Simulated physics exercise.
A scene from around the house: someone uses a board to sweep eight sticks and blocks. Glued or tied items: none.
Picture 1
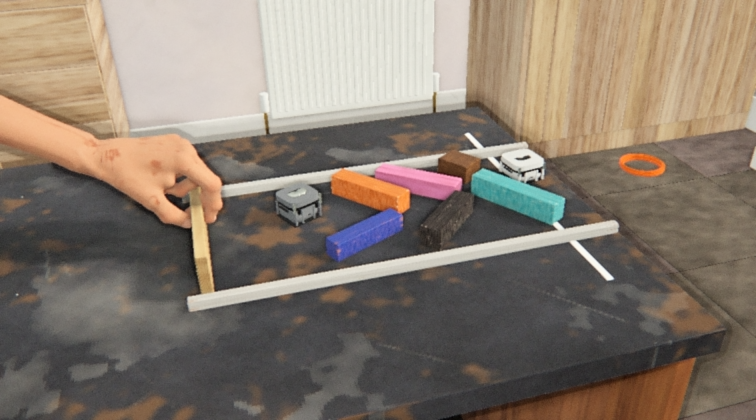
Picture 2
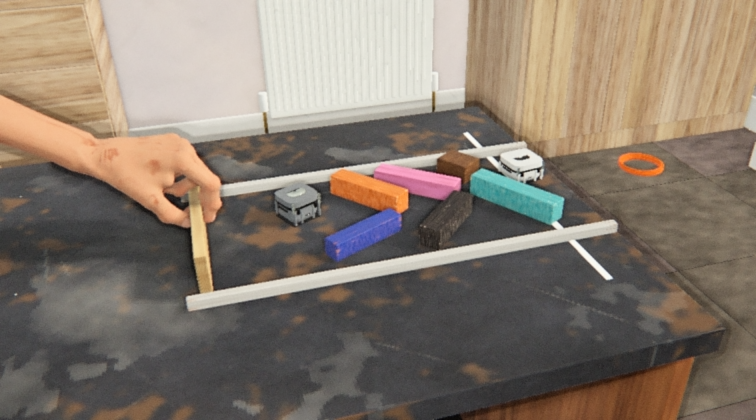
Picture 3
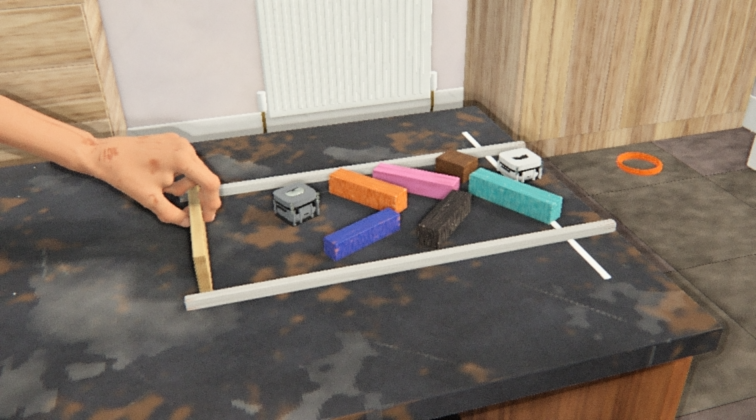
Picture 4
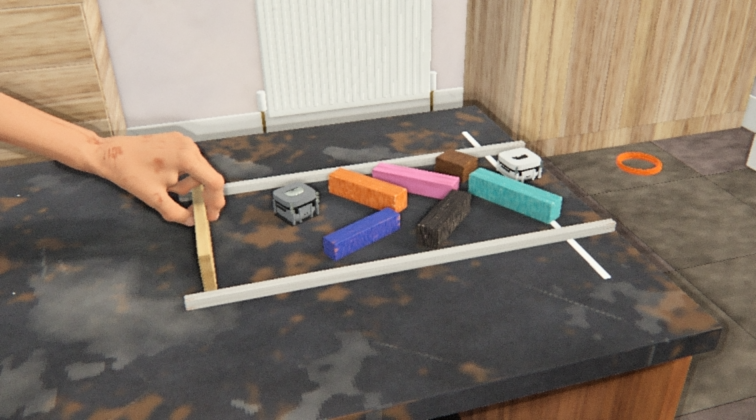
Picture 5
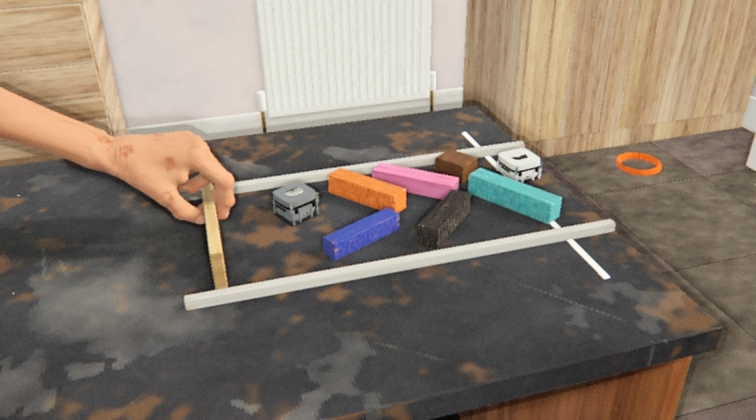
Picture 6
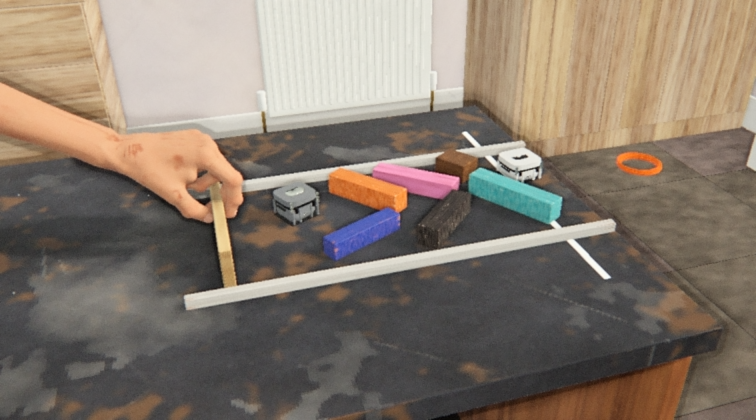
A hand reaches in from the left over a dark, mottled countertop, seen from above at an angle, with a white radiator and wooden cabinets behind. It grips an upright wooden board between two pale rails, with grey, orange, blue, pink, black, brown, turquoise and white pieces to its right. After barely moving, the hand slides the board slightly right, while the pieces stay put and the view shifts faintly early on.
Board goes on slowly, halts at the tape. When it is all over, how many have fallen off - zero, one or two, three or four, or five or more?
The push is going to knock off a trio or a quartet.
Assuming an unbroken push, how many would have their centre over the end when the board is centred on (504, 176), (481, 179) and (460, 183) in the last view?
Place by place, 2, 1 and 0.
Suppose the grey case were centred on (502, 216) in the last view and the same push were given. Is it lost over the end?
I reckon from there it drops down.
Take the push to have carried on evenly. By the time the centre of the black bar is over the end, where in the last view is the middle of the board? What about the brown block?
Its middle is about (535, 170) and about (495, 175).
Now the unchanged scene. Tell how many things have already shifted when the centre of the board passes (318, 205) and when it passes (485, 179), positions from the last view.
First 2, after that 8.
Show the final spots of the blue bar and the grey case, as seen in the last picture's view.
Okay, so first (562, 191), and next (531, 172).
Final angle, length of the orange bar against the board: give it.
Roughly 45° out of line.
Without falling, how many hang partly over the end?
Tally: 3.
Soon after, none off yet; white case at rest near (519, 167); turquoise bar at rest near (513, 195); brown block at rest near (456, 166).
After that, none off yet; white case at rest near (522, 166); turquoise bar displaced a little near (549, 199); brown block displaced about its own width near (482, 159).
In the end, the number that fall off is three or four; gone, pink stick, brown block, turquoise bar and white case.
